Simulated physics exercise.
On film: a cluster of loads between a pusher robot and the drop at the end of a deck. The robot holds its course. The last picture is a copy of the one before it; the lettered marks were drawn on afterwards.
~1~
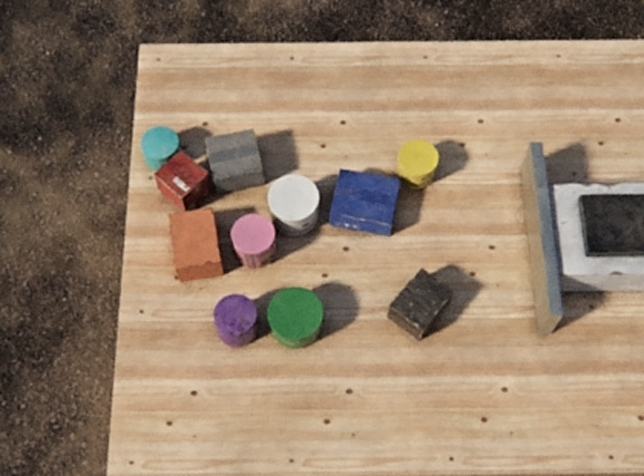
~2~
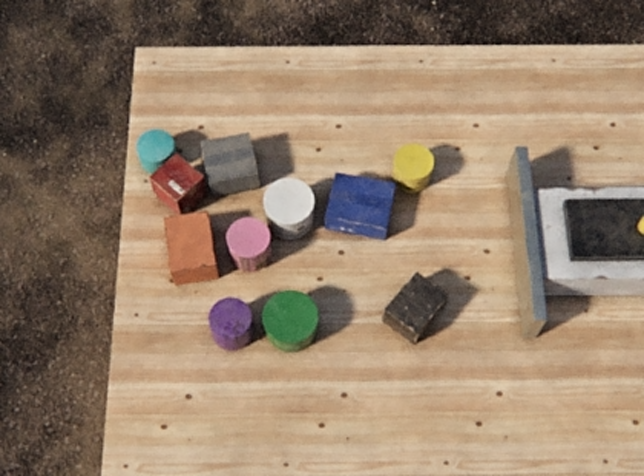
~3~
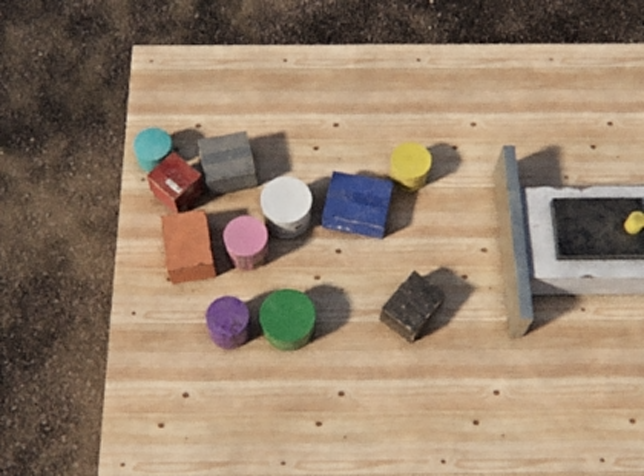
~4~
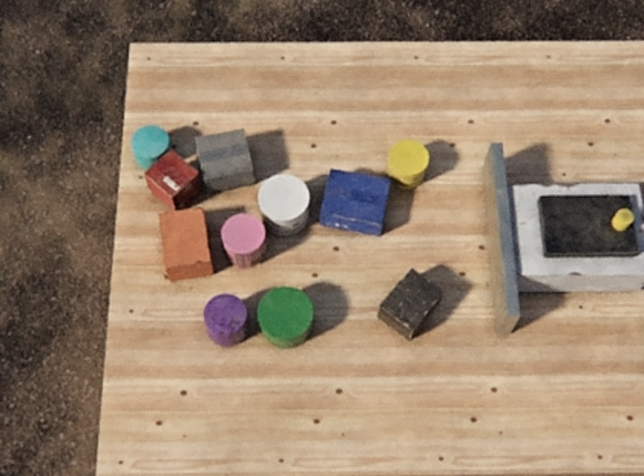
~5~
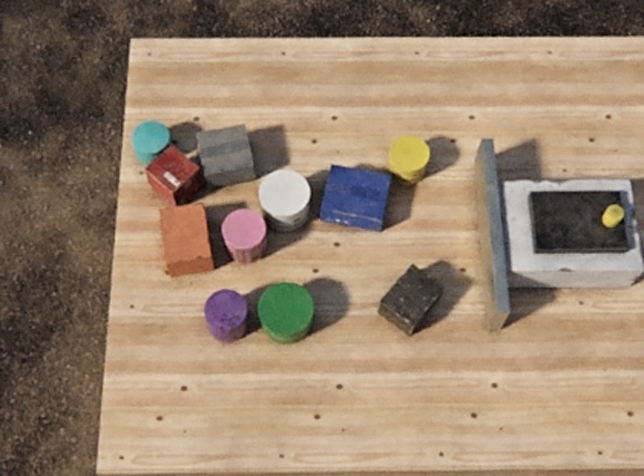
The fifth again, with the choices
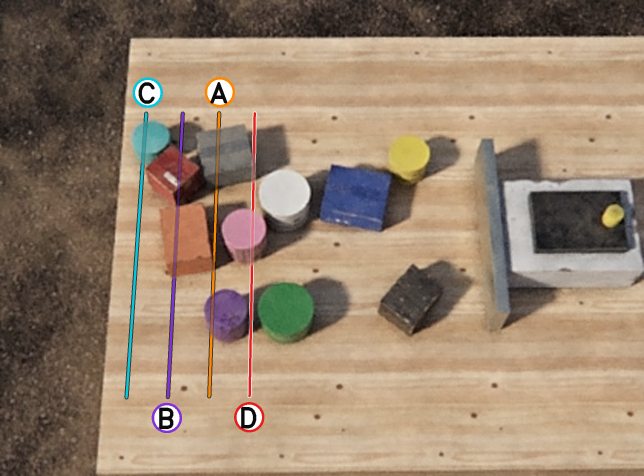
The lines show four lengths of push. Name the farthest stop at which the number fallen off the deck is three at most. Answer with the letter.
No fourth one falls up to A.
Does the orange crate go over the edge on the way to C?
By then, yes.
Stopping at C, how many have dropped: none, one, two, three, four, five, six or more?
In all, six or more.
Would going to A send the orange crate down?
No.
On the marked copy, A at (215, 246); B at (176, 246); C at (137, 247); D at (252, 246).
With A. Early on, robot (471, 222); black crate (368, 309); yellow pail (363, 158).
Further on, robot (368, 223); red parcel (166, 174); purple canister (168, 320).
At the end, robot (292, 223); purple canister over the edge; turquoise canister over the edge; three fallen.
As for the rest, B drops six; C drops eight; D is within the limit but short.
